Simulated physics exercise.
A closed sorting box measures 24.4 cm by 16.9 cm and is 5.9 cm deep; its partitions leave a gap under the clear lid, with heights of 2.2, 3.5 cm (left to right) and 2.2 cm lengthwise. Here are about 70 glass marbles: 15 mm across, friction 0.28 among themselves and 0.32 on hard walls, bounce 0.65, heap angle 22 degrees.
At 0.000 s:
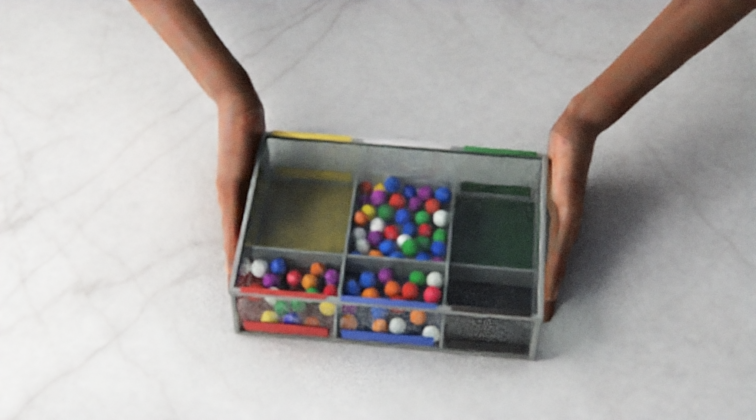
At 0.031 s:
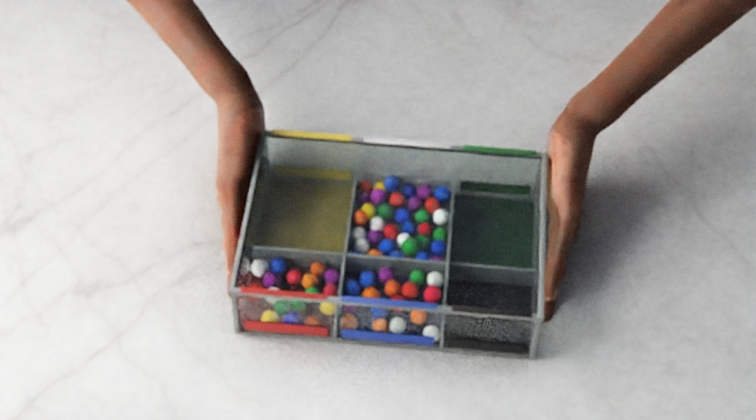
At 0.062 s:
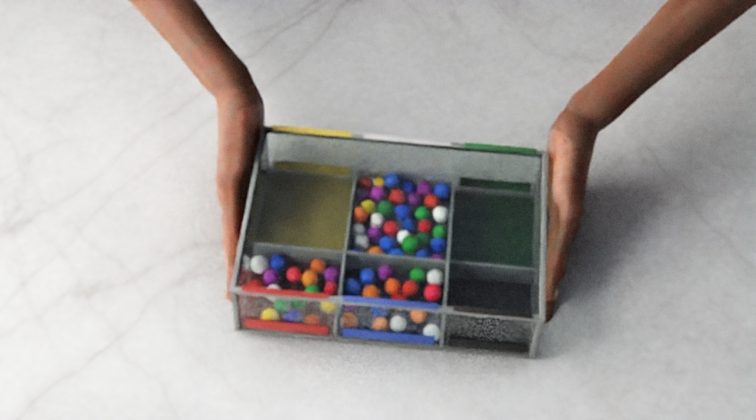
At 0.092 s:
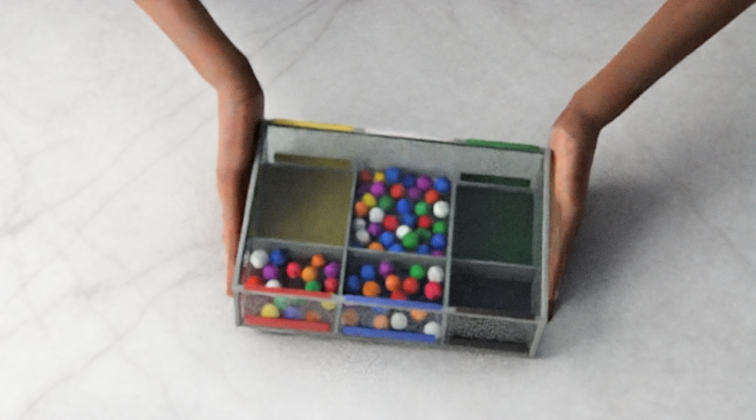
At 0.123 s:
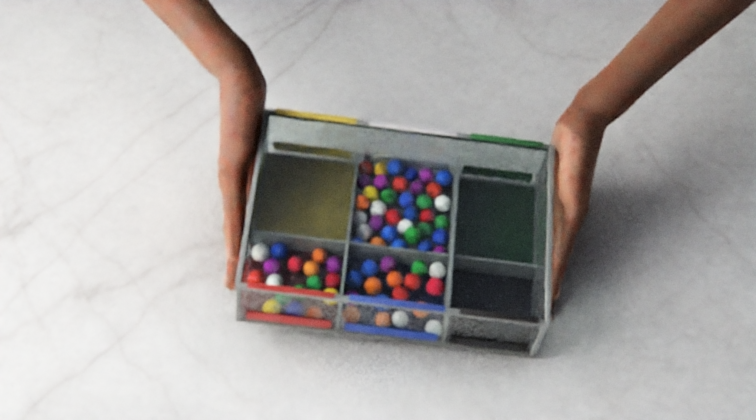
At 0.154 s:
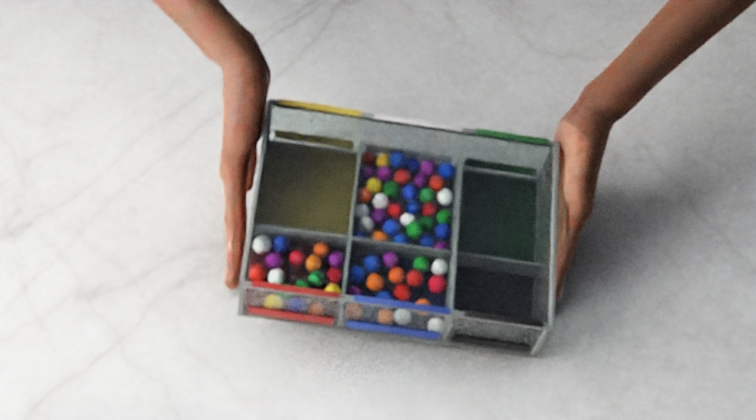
Two hands hold a clear divided box of colorful balls and gradually tilt it.
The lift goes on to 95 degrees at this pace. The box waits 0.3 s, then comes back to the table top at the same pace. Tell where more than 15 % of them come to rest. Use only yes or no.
Red compartment: No; blue compartment: Yes; green compartment: No; yellow compartment: No; white compartment: No; black compartment: Yes.
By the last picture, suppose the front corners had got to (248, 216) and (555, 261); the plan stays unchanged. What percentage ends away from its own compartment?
Near 65 %.
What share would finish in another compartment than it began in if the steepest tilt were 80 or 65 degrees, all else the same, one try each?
Around 50 and 5 in a hundred, respectively.
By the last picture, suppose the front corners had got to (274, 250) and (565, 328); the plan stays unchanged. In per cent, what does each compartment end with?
It comes out as red at 0 percent, blue at 35 percent, green at 10 percent, yellow at 0 percent, white at 0 percent and black at 55 percent.
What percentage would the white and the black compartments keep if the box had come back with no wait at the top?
That would leave white with 5 percent and black with 35 percent.
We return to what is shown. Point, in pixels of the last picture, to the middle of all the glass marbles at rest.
(433, 310).
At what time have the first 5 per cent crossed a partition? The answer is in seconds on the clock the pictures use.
Close to the 0.85 s mark.
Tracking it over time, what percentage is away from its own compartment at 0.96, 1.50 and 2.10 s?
In order, some 55, 75 and 75.
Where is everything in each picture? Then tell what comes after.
Box tilt 0 degrees, front corners at (234, 289) and (538, 316); red 25 %, blue 25 %, white 50 %, in the first frame.
Box tilt 1 degrees, front corners at (234, 289) and (538, 316), in the second frame.
Box tilt 2 degrees, front corners at (236, 288) and (540, 317), in the third frame.
Box tilt 5 degrees, front corners at (237, 286) and (542, 318), lowest corner right front, in the fourth frame.
Box tilt 9 degrees, front corners at (240, 284) and (545, 321), lowest corner right front, in the fifth frame.
Box tilt 13 degrees, front corners at (245, 282) and (549, 325), lowest corner right front; red 25 %, blue 25 %, white 50 %. The box's pace is about 135 degrees a second, in the sixth frame.
Then, at 0.96 s, tilt 95 degrees; red 10 %, blue 60 %, white 15 %, black 15 %.
After 1.50 s, tilt 52 degrees; red 10 %, blue 50 %, black 40 %.
Then, at 2.10 s, tilt 0 degrees; red 5 %, blue 50 %, black 40 %.
At rest (2.8 s), red 5 %, blue 50 %, green 0 %, yellow 0 %, white 0 %, black 40 %.
